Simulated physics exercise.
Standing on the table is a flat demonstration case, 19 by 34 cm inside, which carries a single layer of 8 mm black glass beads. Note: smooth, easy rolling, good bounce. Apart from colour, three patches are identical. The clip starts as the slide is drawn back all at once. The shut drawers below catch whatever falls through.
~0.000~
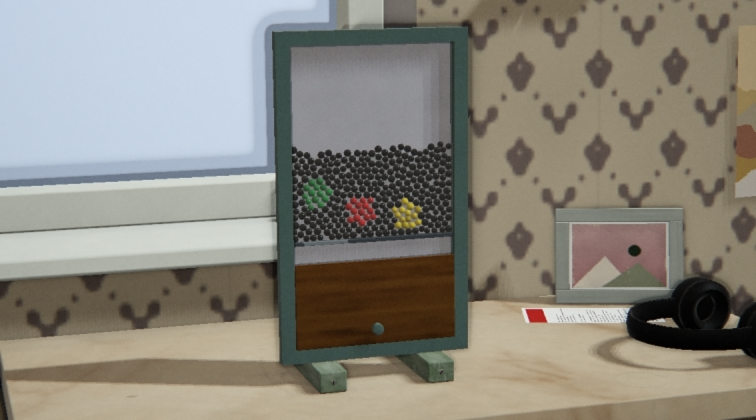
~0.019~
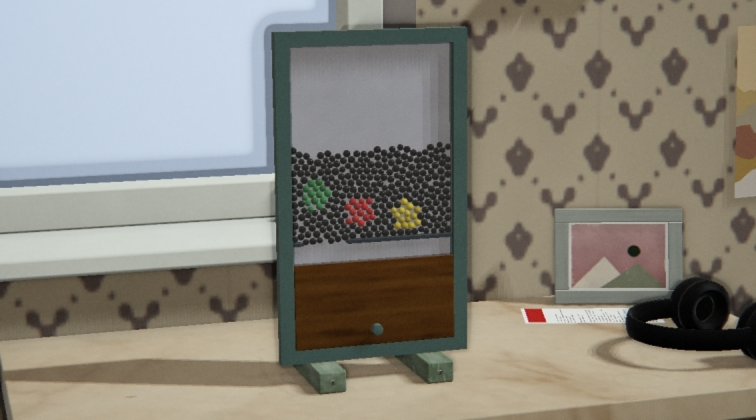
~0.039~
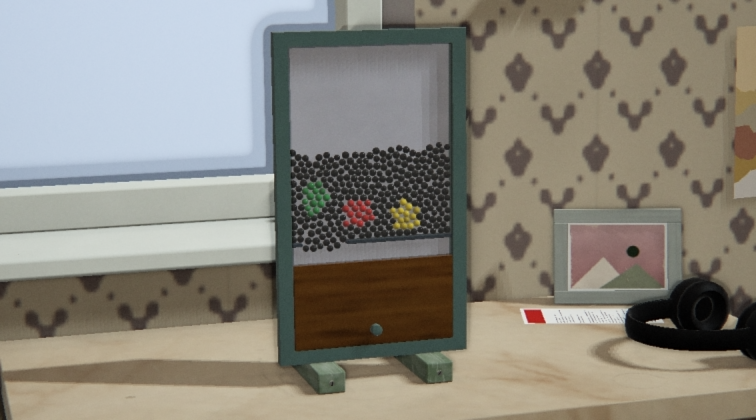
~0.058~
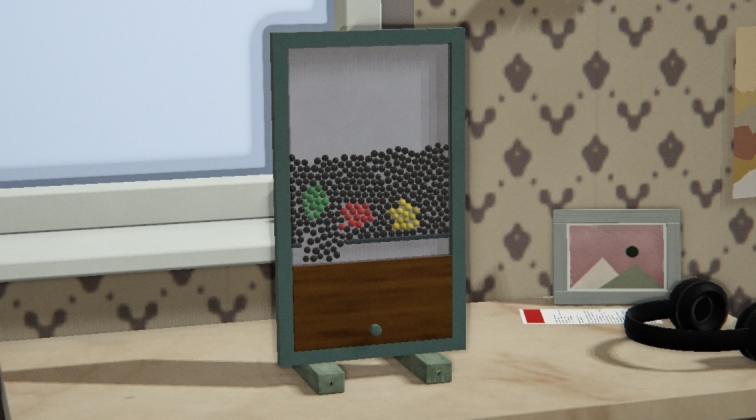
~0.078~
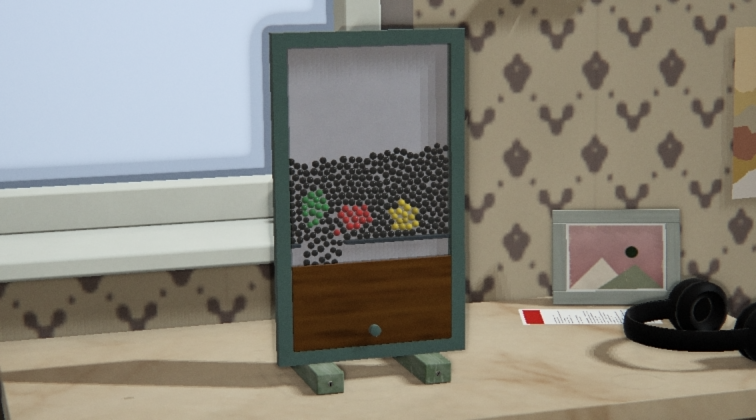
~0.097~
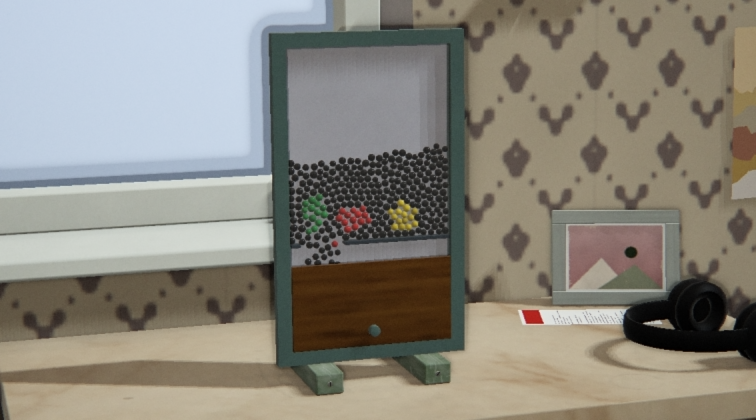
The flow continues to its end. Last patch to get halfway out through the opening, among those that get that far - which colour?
I would say yellow.
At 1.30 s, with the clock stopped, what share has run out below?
About 80 per cent.
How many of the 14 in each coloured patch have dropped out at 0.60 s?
Green: 14; yellow: 0; red: 12.
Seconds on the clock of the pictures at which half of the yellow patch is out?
I'd put it near 1.4 seconds.
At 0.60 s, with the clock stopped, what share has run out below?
Around 60 %.
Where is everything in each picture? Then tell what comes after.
About 300 beads; beads centred (374, 195); green patch (316, 194); yellow patch (406, 216); red patch (361, 211); slide (299, 244) to (351, 241), in the first frame.
Beads centred (373, 196); 0 out, in the second frame.
Beads centred (371, 197); 5 out, in the third frame.
Beads centred (369, 200); 12 out, in the fourth frame.
Beads centred (371, 196); 19 out, in the fifth frame.
Beads centred (369, 197); 26 out; green patch (314, 213); yellow patch (403, 217); red patch (352, 220), in the sixth frame.
After 0.25 s, 25 % are out; out of 14, green 11, yellow 0, red 4.
After 0.60 s, 60 % are out; out of 14, green 14, yellow 0, red 13.
After 1.30 s, 80 % are out; out of 14, green 14, yellow 5, red 14.
All still by 2.8 s, 85 % are out; out of 14, green 14, yellow 12, red 14; half out at green 0.23 s, yellow 1.43 s, red 0.35 s.
